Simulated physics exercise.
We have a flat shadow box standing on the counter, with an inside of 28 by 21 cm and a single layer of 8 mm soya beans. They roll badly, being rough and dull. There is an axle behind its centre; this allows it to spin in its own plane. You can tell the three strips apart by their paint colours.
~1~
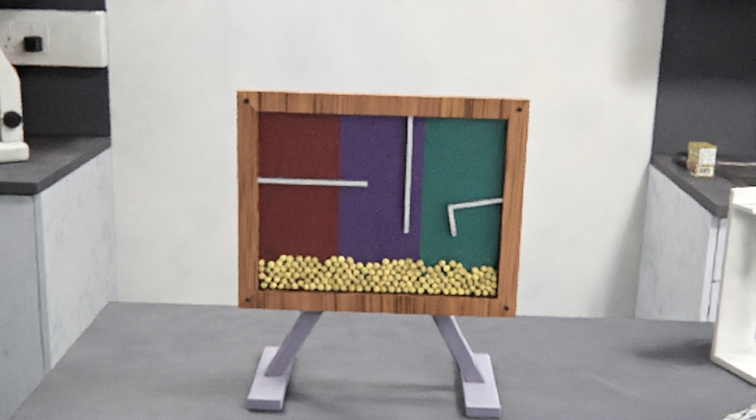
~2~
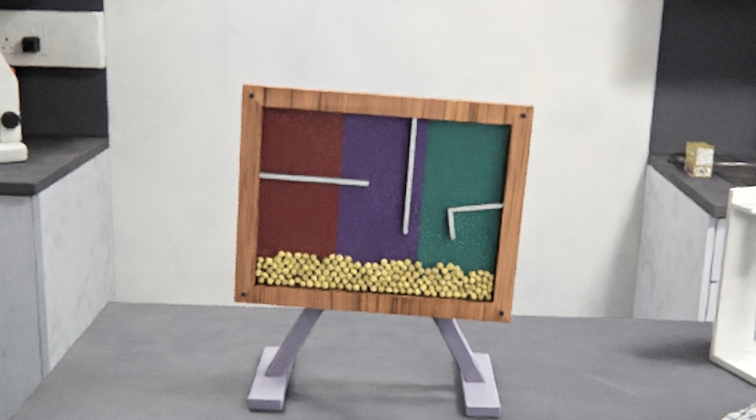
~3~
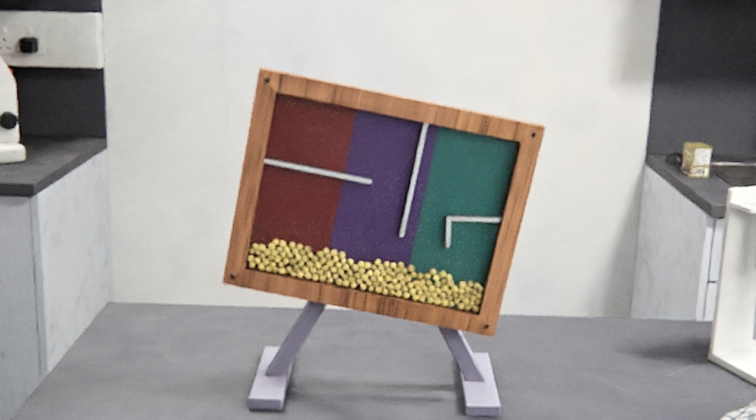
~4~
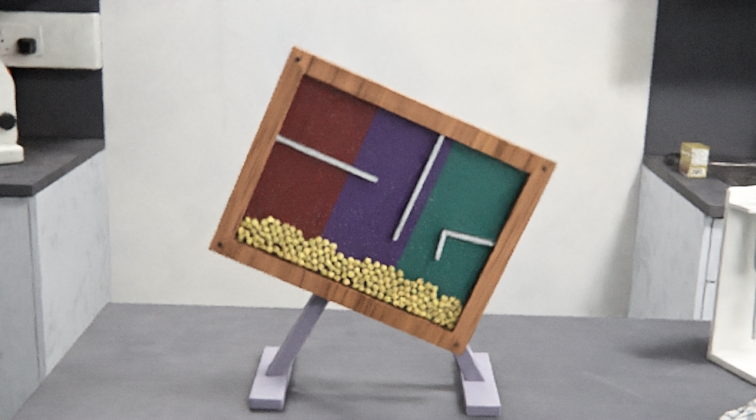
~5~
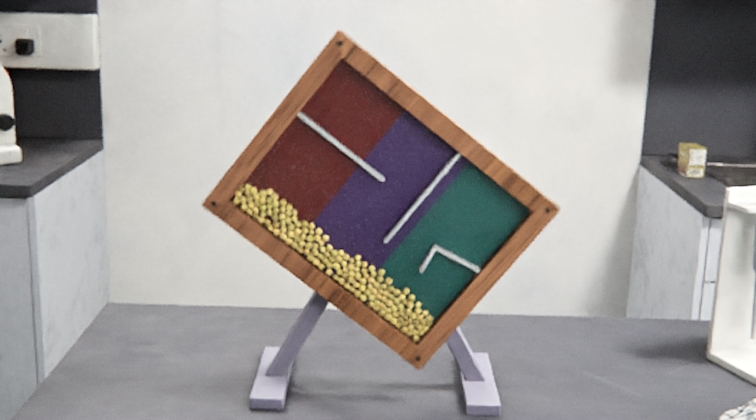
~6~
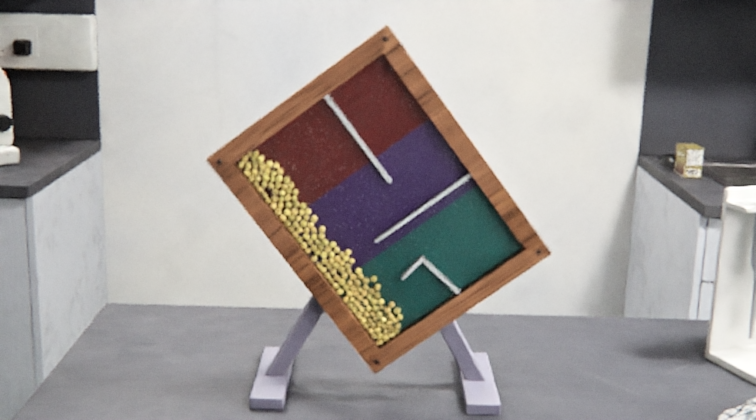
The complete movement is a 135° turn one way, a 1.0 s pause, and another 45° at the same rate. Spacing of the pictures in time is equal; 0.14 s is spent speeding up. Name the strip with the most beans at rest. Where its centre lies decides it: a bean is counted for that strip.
It is turquoise.
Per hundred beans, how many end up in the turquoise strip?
About 65 per cent.
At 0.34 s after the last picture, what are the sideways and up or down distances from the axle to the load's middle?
The middle sits around 7 cm left of it and 4 cm below it.
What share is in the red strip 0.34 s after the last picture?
That comes to some 5 percent of the load.
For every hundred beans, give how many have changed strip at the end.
I'd guess roughly 65 percent, give or take.
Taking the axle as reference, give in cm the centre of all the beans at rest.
It lies close to 7 centimetres left and 5 centimetres below.
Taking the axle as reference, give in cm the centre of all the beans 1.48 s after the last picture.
Left: About 8 cm; below: About 4 cm.
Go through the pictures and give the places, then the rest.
In the first picture, level; about 170 beans; beans' middle (378, 277); highest (409, 261); red (299, 201), purple (380, 204), turquoise (462, 207).
In the second picture, turned 3° clockwise; beans' middle (376, 276); highest (281, 254).
In the third picture, turned 10° clockwise; beans' middle (367, 275); highest (276, 242); wall ends (402, 234), (370, 181), (448, 245).
In the fourth picture, turned 22° clockwise; beans' middle (354, 271); highest (270, 220).
In the fifth picture, turned 37° clockwise; beans' middle (339, 263); highest (248, 187).
In the sixth picture, turned 52° clockwise; beans' middle (326, 252); highest (256, 154); red (332, 140), purple (381, 204), turquoise (428, 266).
Then, 0.34 s later than the last picture, it stands 135° clockwise; the beans' middle is 7 cm left of and 4 cm below the centre; red 5 %, purple 25 %, turquoise 70 %.
Then, 1.48 s later than the last picture, it stands 159° clockwise; the beans' middle is 8 cm left of and 4 cm below the centre; purple 25 %, turquoise 75 %.
Then, 1.62 s later than the last picture, it stands 180° clockwise; the beans' middle is 8 cm left of and 1 cm below the centre; purple 25 %, turquoise 75 %.
At rest 2.7 s after the last picture, it stands 180° clockwise; red 5 %, purple 30 %, turquoise 65 %.
